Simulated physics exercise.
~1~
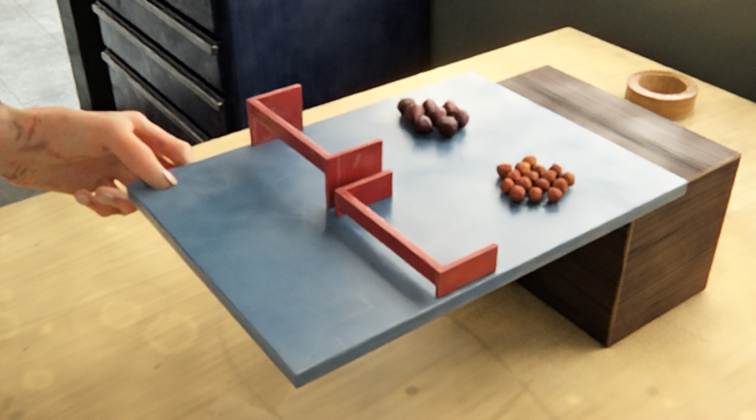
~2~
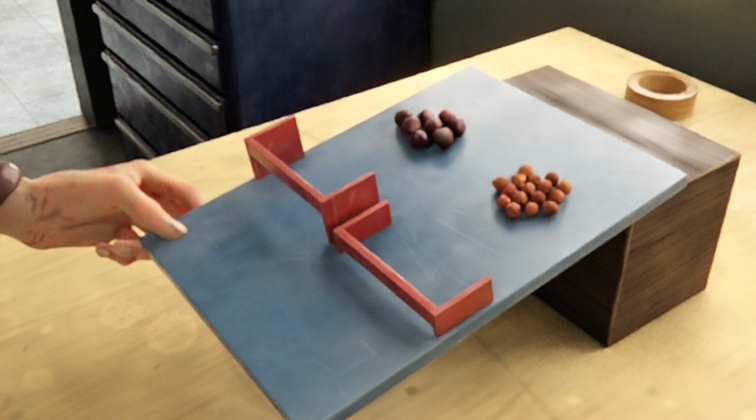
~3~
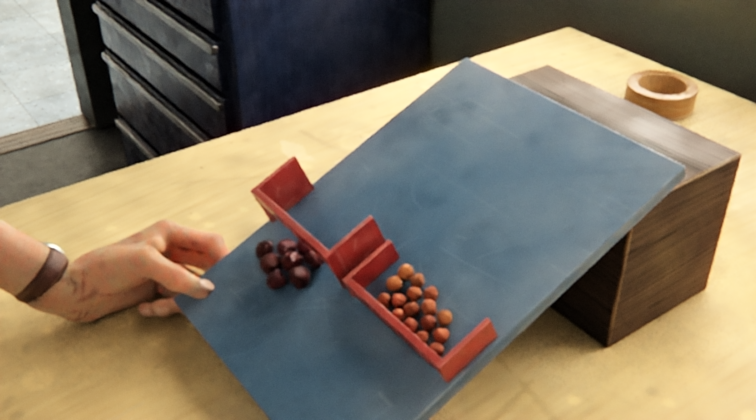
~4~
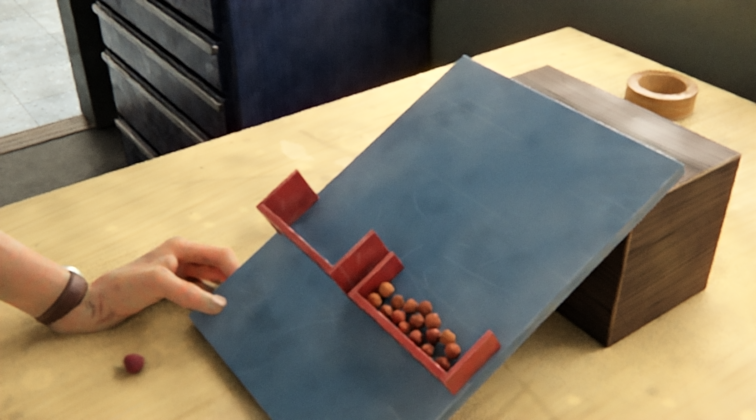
A blue board propped on a dark wooden block starts out nearly level, a hand holding its free end, with a cluster of dark purple balls and a cluster of orange-brown balls resting beyond two red gates. The hand lowers the free end, and the board tilts slightly while both clusters stay put. As the slope steepens, both groups travel down toward the gates. The dark balls slip beneath the back gate, while the orange ones collect against the front gate. Finally the hand rests at the tabletop, the orange balls remain held, and one dark reddish ball sits on the table.
